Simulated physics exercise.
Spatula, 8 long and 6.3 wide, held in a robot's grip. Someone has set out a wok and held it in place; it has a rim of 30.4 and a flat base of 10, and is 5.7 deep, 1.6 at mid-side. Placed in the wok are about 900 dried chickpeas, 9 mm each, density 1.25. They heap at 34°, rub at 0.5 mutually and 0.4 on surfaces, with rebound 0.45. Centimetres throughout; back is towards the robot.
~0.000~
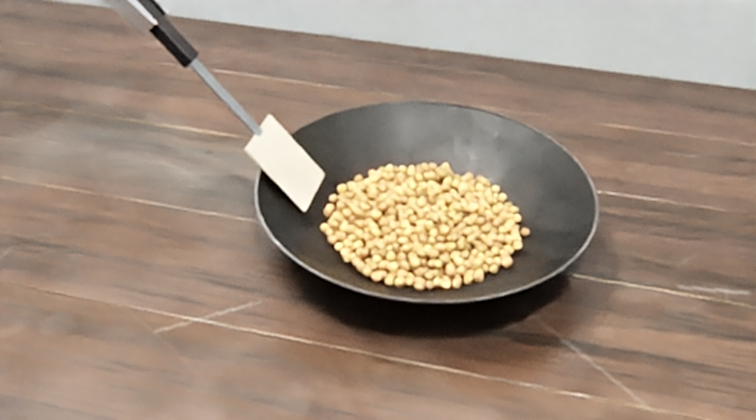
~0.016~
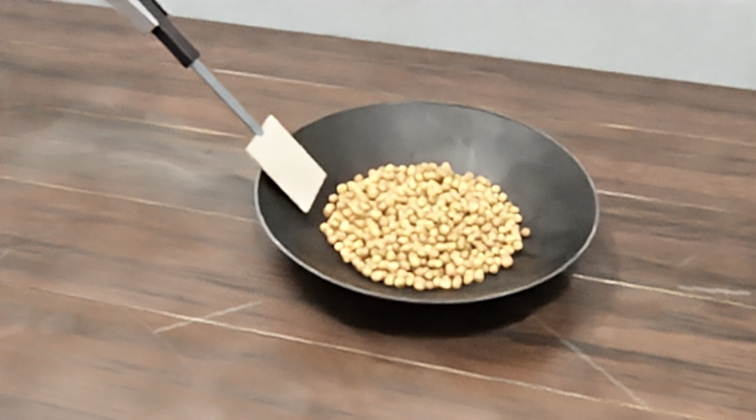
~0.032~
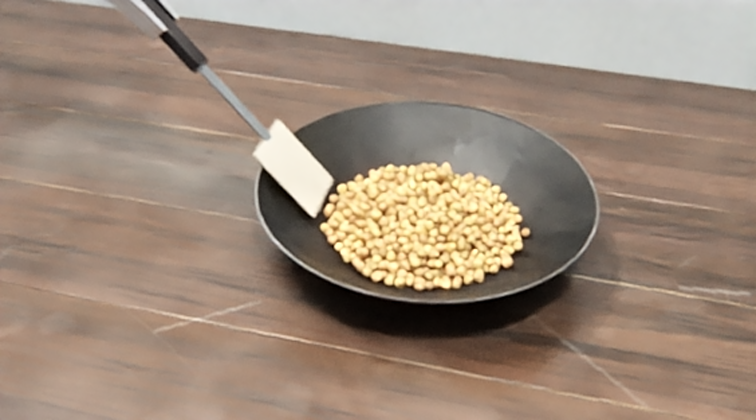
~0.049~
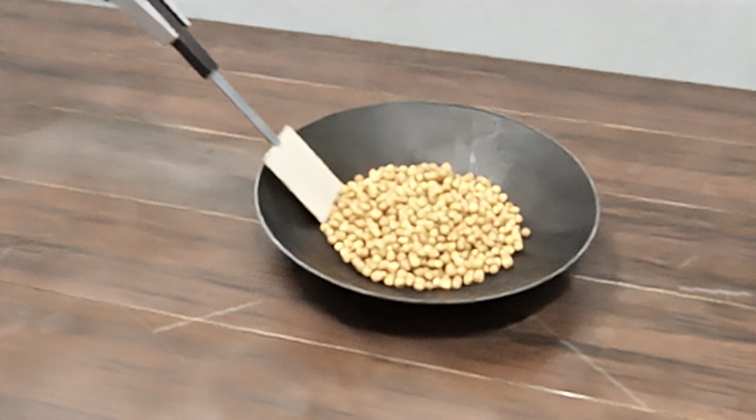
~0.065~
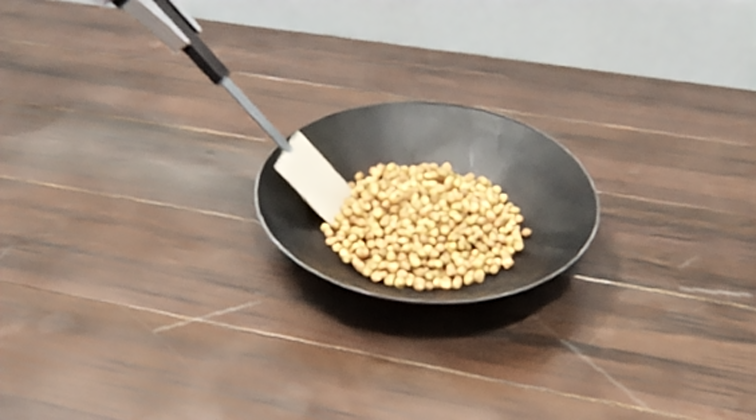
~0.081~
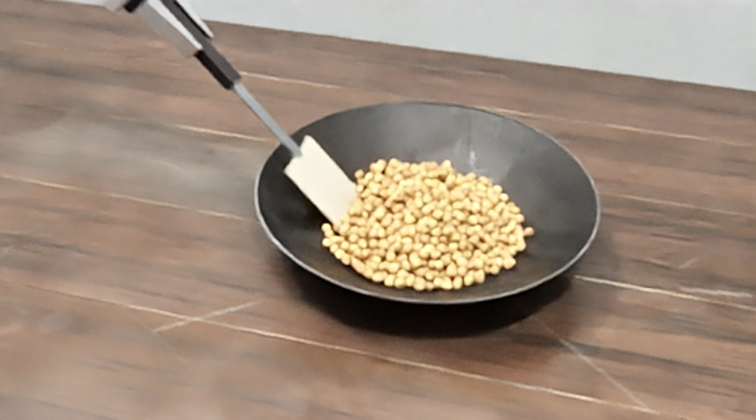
A spatula slides down and right into the edge of the chickpeas in a dark wok.
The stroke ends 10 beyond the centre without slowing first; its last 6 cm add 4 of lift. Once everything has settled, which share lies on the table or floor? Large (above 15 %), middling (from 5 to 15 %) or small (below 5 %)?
Middling; from 5 to 15 %.
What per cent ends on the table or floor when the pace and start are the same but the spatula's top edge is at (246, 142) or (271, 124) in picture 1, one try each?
Around 10 per cent, then around 10 per cent.
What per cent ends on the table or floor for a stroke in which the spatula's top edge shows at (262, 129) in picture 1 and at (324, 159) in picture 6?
It works out to about 15 %, more or less.
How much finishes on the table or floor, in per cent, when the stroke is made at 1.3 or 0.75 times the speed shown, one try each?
Try one about 15 %, try two about 5 %.
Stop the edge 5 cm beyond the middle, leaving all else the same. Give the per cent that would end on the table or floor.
0 %, roughly.
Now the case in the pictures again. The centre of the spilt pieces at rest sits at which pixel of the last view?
Close to (703, 275) in pixels.
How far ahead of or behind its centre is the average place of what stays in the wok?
Roughly 4.0 cm ahead.
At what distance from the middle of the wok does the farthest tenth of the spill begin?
That's near 40 cm.
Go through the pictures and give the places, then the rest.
The spatula top edge at (257, 131), sloping 48°; upper third of the load around (422, 214), from x 325 to 525, top at y 165; 900 in the wok, in the first picture.
The spatula top edge at (259, 132), sloping 48°; upper third of the load around (422, 214), from x 325 to 525, top at y 165, in the second picture.
The spatula top edge at (266, 137), sloping 48°; upper third of the load around (422, 214), from x 325 to 525, top at y 165, in the third picture.
The spatula top edge at (277, 143), sloping 48°; upper third of the load around (422, 214), from x 325 to 525, top at y 170, in the fourth picture.
The spatula top edge at (287, 149), sloping 48°; upper third of the load around (418, 212), from x 325 to 525, top at y 170, in the fifth picture.
The spatula top edge at (298, 154), sloping 48°; upper third of the load around (420, 211), from x 325 to 530, top at y 165; 900 in the wok, in the sixth picture.
After 0.18 s, sloping 48°, highest piece 4 above the table; 900 in the wok.
After 0.28 s, sloping 48°, highest piece 6 above the table; 900 in the wok.
After 0.53 s, sloping 48°, highest piece 6 above the table; 832 in the wok, 67 on the table or floor, 1 on the blade or in flight.
After 1.58 s, sloping 48°, highest piece 6 above the table; 832 in the wok, 68 on the table or floor.
In the end, 832 in the wok, 68 on the table or floor. That is 8 % on the table or floor.
